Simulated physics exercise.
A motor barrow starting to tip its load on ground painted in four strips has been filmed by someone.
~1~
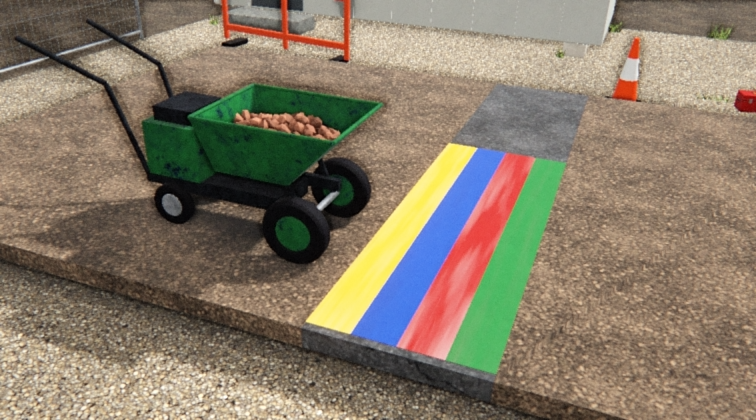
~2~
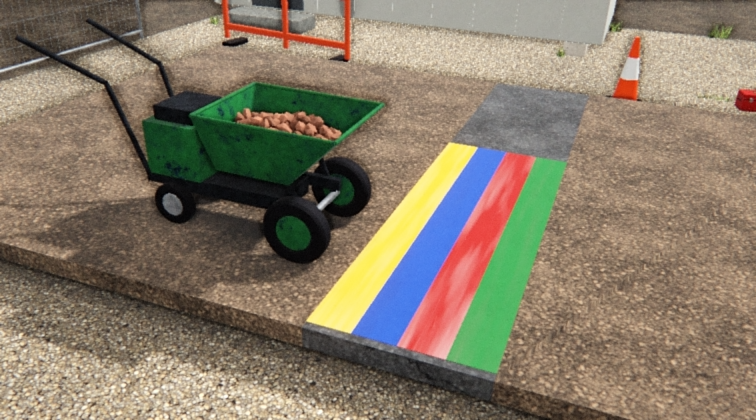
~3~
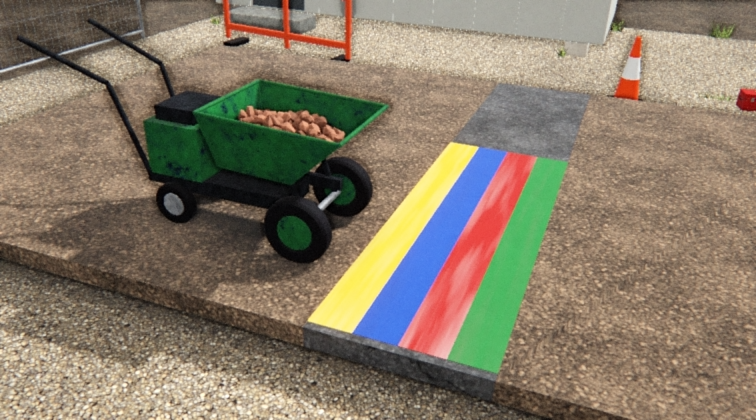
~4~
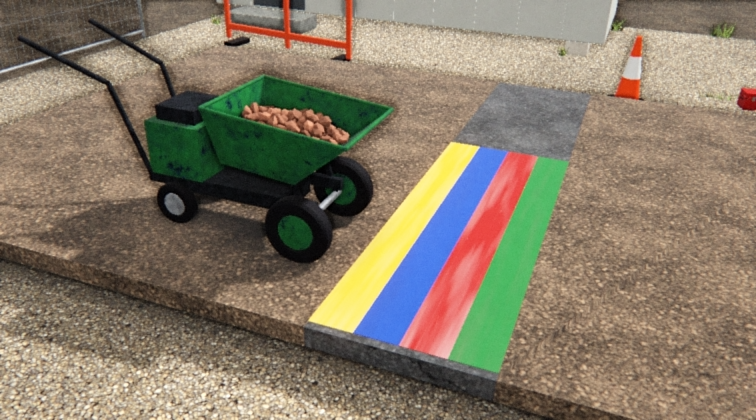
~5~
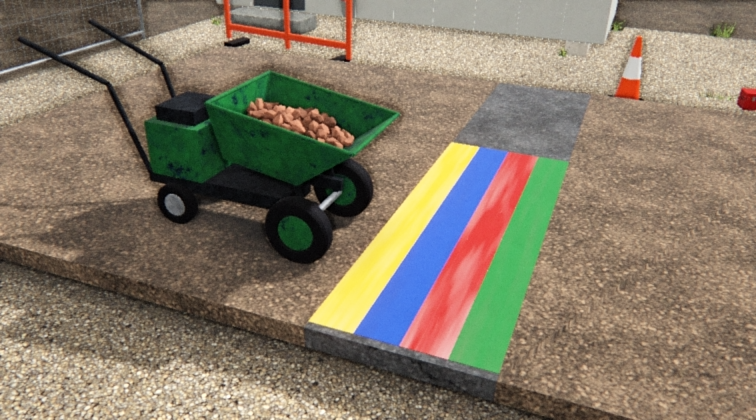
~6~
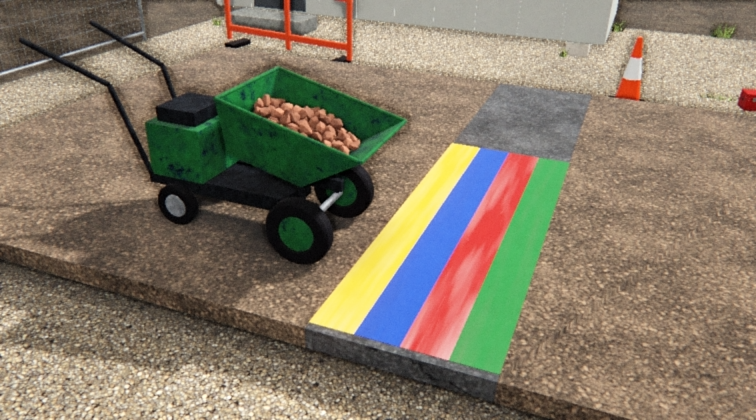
On a brown patch of ground beside yellow, blue, red and green strips, a green motor barrow stood still while its skip, loaded with rubble, tilted slightly forward, its lip dipping to the right.
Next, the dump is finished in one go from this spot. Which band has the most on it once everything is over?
Red.
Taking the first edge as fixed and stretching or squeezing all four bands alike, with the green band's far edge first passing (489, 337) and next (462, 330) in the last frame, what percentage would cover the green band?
20 and 30 percent, roughly.
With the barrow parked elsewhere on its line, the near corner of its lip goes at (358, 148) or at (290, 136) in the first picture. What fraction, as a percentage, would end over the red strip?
Roughly 40 per cent at the first spot and 20 per cent at the second.
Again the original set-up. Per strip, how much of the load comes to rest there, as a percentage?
Per strip, roughly: Yellow 0, blue 20, red 35, green 15.
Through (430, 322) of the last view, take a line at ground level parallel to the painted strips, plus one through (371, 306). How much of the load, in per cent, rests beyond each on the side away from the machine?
That's 50 in a hundred for the first and 80 in a hundred for the second.
Soon after the last picture, skip tipped steeply; all in the skip.
A little later, skip tipped right over; most in the skip; a small part over the blue strip; a small part over the red strip; a stray few over the green strip.
Later still, skip tipped right over; about a quarter in the skip; about a quarter over the blue strip; about a third over the red strip; about a quarter over the green strip; a small part off the paint.
By the end, skip tipped right over; about a quarter in the skip; none over the yellow strip; about a quarter over the blue strip; about a third over the red strip; about a quarter over the green strip; a small part off the paint.
